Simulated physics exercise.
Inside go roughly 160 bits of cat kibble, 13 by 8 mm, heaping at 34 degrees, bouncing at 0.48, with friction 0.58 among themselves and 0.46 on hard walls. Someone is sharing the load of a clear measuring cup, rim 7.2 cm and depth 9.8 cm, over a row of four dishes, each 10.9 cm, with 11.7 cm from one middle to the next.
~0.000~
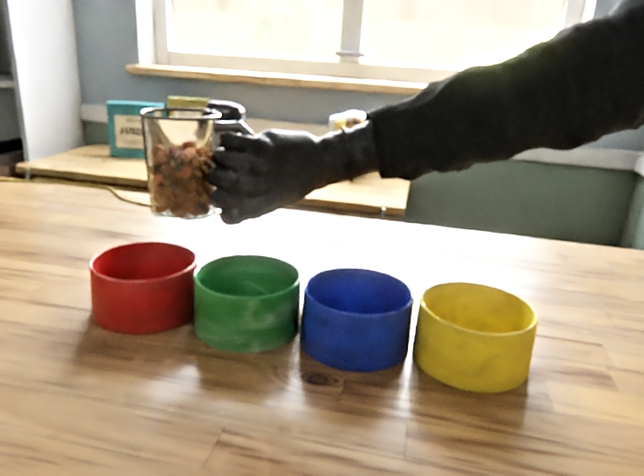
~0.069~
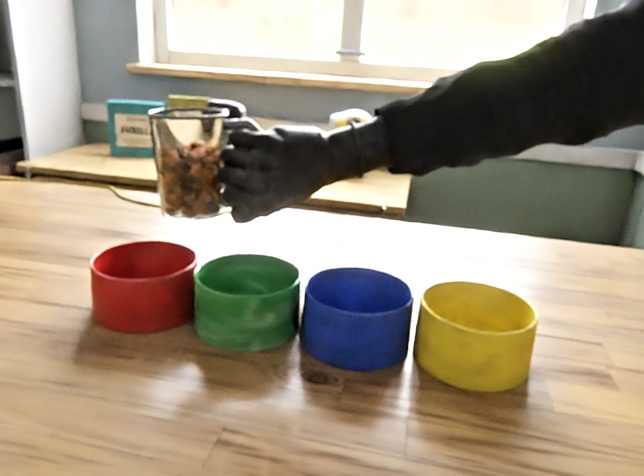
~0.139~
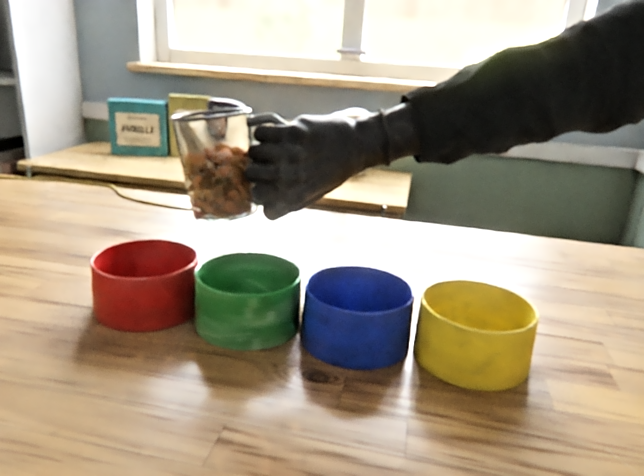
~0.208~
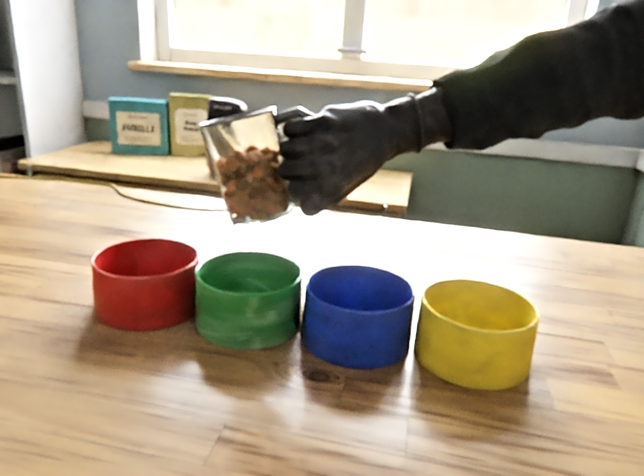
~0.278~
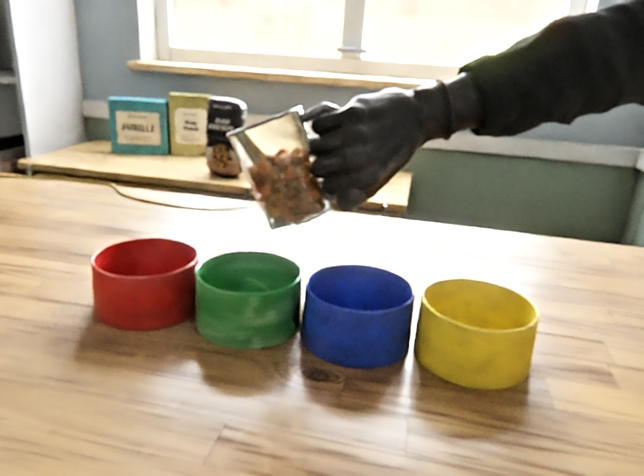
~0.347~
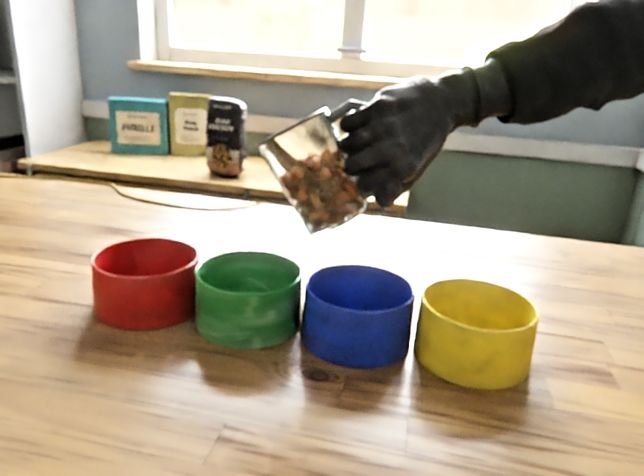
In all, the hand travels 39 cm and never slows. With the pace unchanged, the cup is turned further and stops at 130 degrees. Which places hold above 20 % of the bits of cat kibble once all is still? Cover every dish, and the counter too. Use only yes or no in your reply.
Red: No; blue: No; green: No; yellow: Yes; counter: No.
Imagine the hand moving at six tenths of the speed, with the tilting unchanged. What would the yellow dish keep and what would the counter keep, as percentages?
Shares - yellow 100, counter 0.
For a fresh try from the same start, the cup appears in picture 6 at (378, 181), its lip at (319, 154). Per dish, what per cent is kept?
Then red 0, blue 0, green 0, and yellow 100.
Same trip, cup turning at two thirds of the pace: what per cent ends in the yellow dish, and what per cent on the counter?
It would be yellow 100 and counter 0.
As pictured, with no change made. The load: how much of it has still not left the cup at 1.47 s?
5 %.
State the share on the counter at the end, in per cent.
Some 0 in a hundred.
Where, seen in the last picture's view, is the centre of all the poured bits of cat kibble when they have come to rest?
Approximately (475, 341) in the last view.
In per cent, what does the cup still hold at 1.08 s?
Roughly 100 %.
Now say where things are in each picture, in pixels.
Cup at (183, 164), tilt 0 degrees, lip at (146, 111), moved 0.0 cm; middle of the pieces at (185, 176); red dish at (145, 260); green dish at (248, 274); blue dish at (359, 289); yellow dish at (478, 306), in the first frame.
Cup at (192, 164), tilt 2 degrees, lip at (154, 112), moved 0.9 cm; middle of the pieces at (194, 176), in the second frame.
Cup at (219, 165), tilt 9 degrees, lip at (176, 117), moved 3.7 cm; middle of the pieces at (222, 177), in the third frame.
Cup at (251, 168), tilt 16 degrees, lip at (203, 125), moved 6.9 cm; middle of the pieces at (255, 179), in the fourth frame.
Cup at (283, 170), tilt 24 degrees, lip at (231, 134), moved 10.2 cm; middle of the pieces at (289, 182), in the fifth frame.
Cup at (316, 174), tilt 31 degrees, lip at (260, 144), moved 13.4 cm; middle of the pieces at (323, 185); red dish at (146, 256); green dish at (249, 271); blue dish at (360, 286); yellow dish at (479, 303). Its pace works out near 110 degrees a second; the hand travels 47 cm a second, in the sixth frame.
After 0.79 s, tilt 79 degrees; cup holds 100 %.
Then, at 1.08 s, tilt 110 degrees; cup holds 100 %.
Then, at 1.47 s, tilt 130 degrees; cup holds 5 %, yellow 95 %.
By 1.9 s all is still; red 0 %, blue 0 %, green 0 %, yellow 100 %, counter 0 %.
